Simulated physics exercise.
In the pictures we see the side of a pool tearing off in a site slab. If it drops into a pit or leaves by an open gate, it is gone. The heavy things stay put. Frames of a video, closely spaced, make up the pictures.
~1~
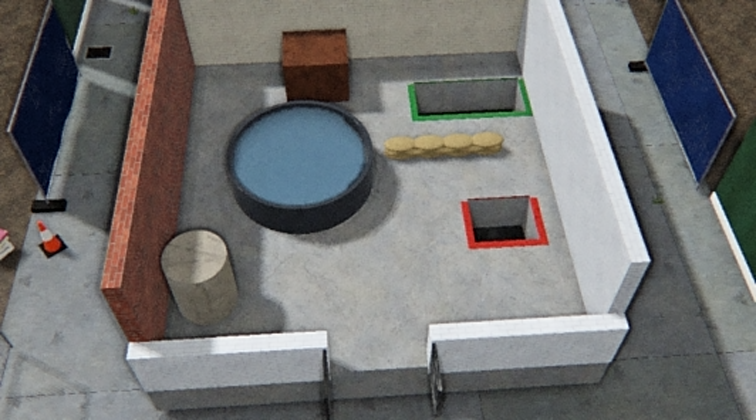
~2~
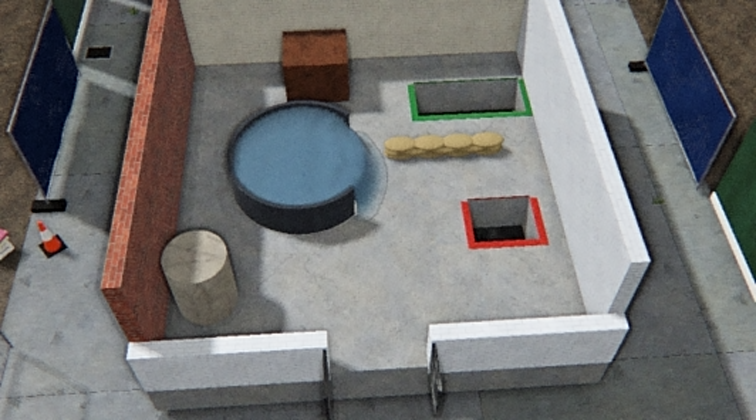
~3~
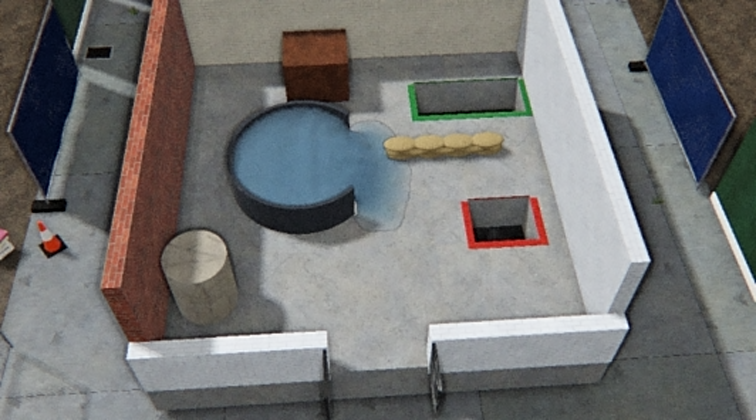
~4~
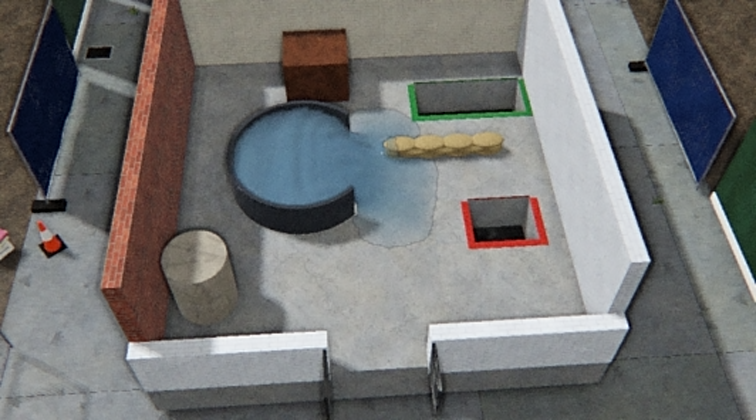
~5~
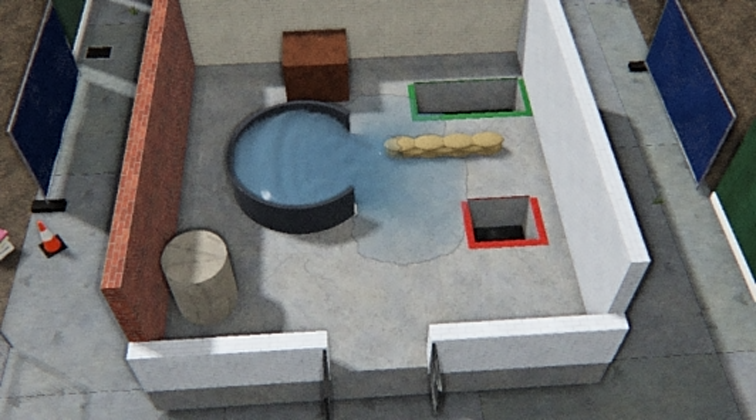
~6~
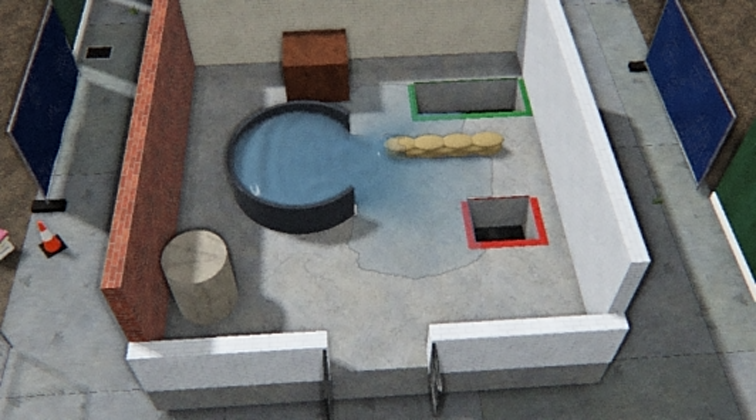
A round pool opens on its right side and water spreads across the gray slab.
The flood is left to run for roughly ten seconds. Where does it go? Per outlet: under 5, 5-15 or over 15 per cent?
Result: The gate will take below five per cent, the green pit will take beyond fifteen per cent, the red pit will take beyond fifteen per cent.
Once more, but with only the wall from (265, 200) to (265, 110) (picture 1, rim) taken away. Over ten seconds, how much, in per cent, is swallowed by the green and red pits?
Per cent: Green 12, red 8.
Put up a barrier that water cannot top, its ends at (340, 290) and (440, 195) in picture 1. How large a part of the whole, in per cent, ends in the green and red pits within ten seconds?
Shares in percent - green: 35; red: 15.
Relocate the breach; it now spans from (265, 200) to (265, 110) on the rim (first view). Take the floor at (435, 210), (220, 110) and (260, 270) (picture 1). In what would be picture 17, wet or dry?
Spot by spot: Unaffected, then soaked through, then soaked through.
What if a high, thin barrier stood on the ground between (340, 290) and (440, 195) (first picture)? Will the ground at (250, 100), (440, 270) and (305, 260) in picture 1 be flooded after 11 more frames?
Same order as asked - unsoaked, unsoaked, soaked.
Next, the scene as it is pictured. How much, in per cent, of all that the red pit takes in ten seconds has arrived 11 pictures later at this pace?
Close to 30 %.
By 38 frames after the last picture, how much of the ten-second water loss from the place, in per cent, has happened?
Note - share reached: 80 %.
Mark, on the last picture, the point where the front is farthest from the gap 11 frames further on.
The farthest wet spot is near (586, 341).
A moment on, water covers 35 % of the floor; the gate 0 %, the green pit 3 %, the red pit 4 %.
Next, water covers 45 % of the floor; the gate 0 %, the green pit 7 %, the red pit 12 %.
Then, water covers 50 % of the floor; the gate 0 %, the green pit 14 %, the red pit 20 %.
Later, water covers 60 % of the floor; the gate 1 %, the green pit 22 %, the red pit 30 %.
In the end, water covers 65 % of the floor; the gate 3 %, the green pit 27 %, the red pit 37 %.
